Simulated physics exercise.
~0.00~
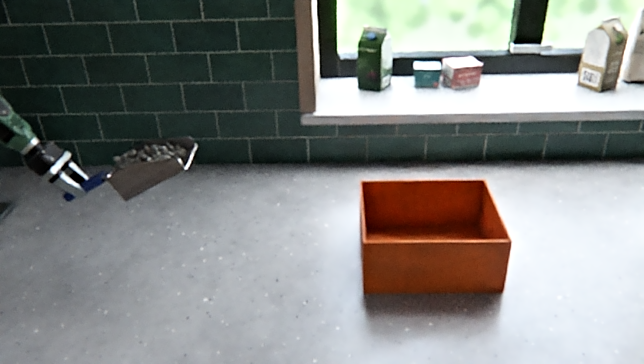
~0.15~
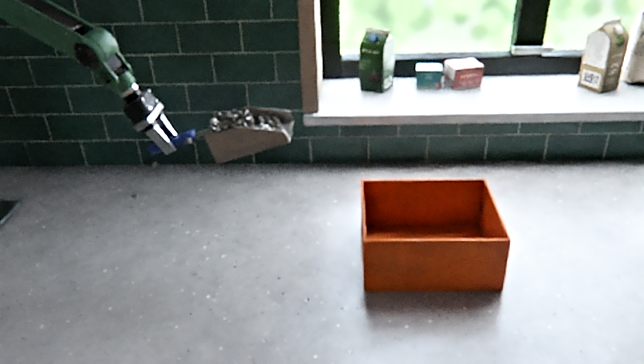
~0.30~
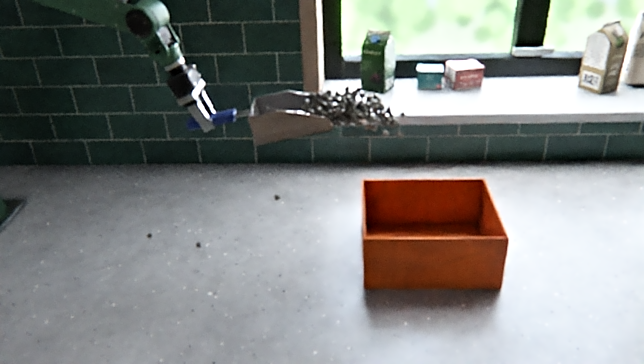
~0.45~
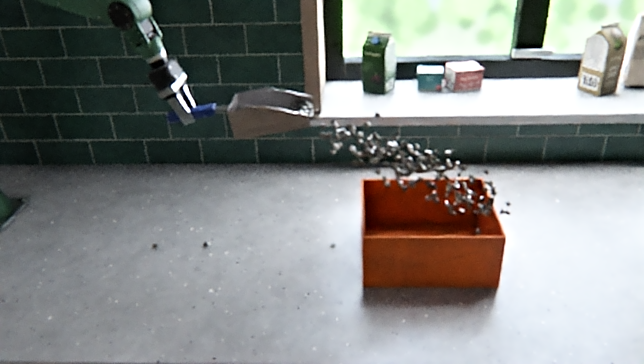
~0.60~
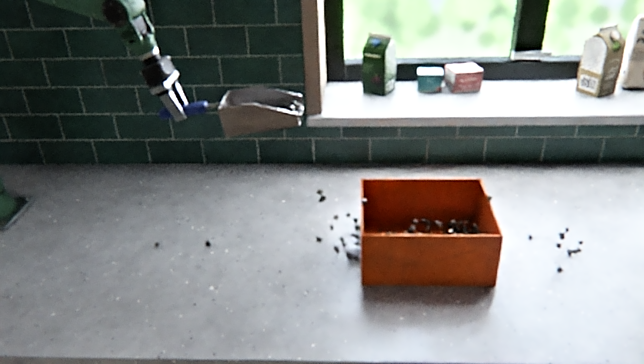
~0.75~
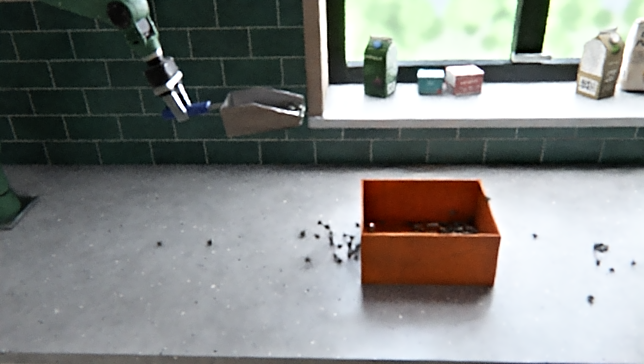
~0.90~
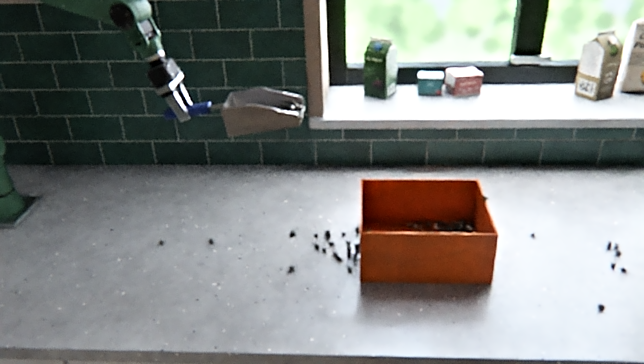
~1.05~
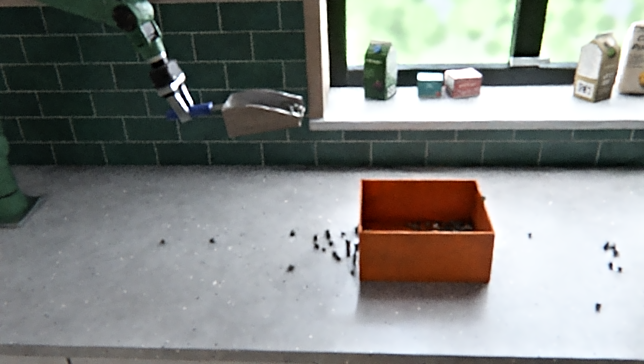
A robot arm swung a scoop heaped with small dark pebbles to the right across a gray counter, stopped and drew back slightly, flinging them toward an orange box; many landed inside, while others scattered on both sides and the scoop stayed raised.
